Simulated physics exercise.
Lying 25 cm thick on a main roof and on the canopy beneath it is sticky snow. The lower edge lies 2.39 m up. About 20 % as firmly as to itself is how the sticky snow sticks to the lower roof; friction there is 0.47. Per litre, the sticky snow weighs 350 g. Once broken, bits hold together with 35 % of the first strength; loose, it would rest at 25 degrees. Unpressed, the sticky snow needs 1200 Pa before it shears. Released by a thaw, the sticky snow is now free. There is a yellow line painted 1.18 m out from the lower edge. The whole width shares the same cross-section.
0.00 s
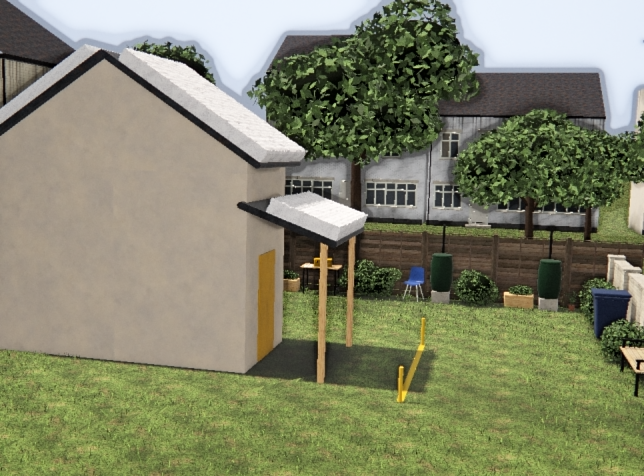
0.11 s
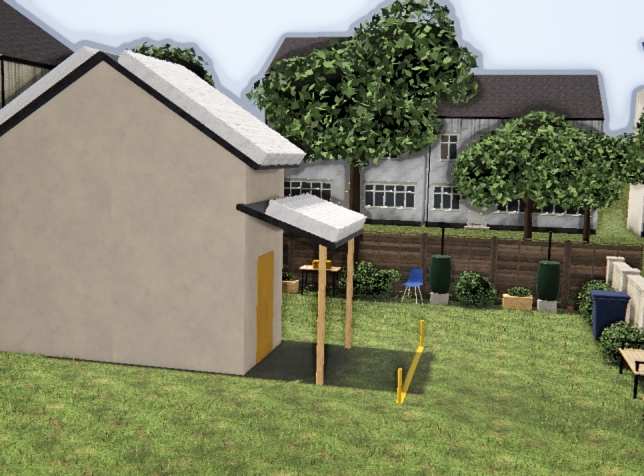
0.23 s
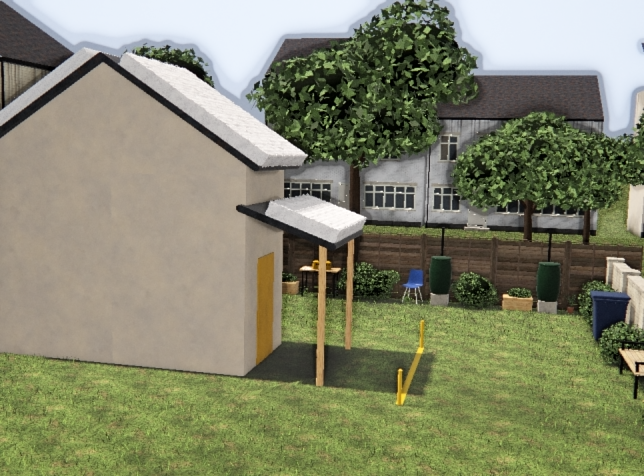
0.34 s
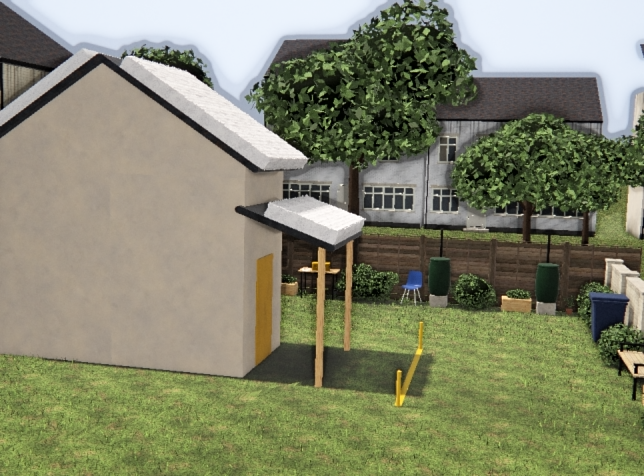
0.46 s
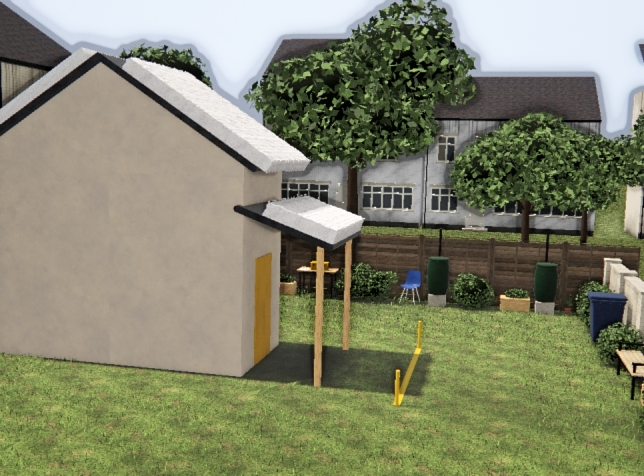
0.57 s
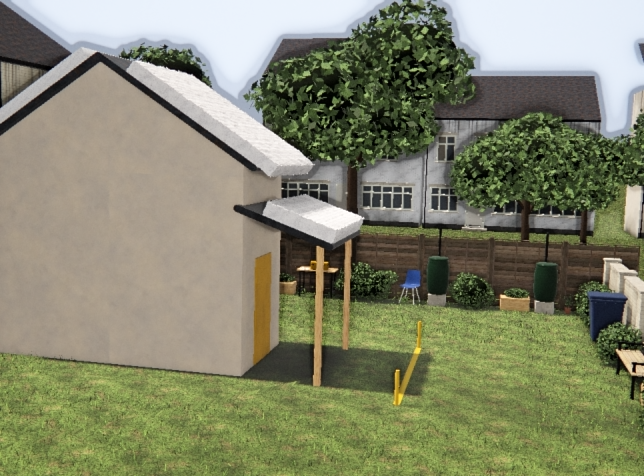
Thick white snow creeping slightly down a pale building's main roof to the right, above a snow-covered canopy in a grassy yard.
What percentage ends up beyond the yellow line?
About 21 %.
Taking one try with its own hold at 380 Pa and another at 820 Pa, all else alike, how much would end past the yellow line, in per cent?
Result: 60 % for the first case, 40 % for the second.
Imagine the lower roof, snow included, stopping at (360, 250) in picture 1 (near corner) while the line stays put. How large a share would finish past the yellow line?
That would be roughly 20 percent.
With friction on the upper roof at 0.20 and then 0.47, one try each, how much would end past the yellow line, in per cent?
First try 35 per cent, second try 1 per cent.
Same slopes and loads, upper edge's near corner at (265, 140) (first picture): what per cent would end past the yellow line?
It would be near 50 %.
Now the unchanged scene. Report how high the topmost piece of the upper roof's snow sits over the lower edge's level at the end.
Looks like around 0.7 m above that edge.
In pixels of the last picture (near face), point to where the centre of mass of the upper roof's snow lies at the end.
About (371, 333).
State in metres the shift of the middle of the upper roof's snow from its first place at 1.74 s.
It sits some 2.6 m from where it began.
After 1.11 s, none is below the lower edge and 0 % is past the line.
After 1.74 s, none is below the lower edge and 0 % is past the line.
After 2.37 s, 42 % is below the lower edge and 7 % is past the line.
After 3.00 s, 59 % is below the lower edge and 20 % is past the line.
After 3.90 s, 59 % is below the lower edge and 21 % is past the line.
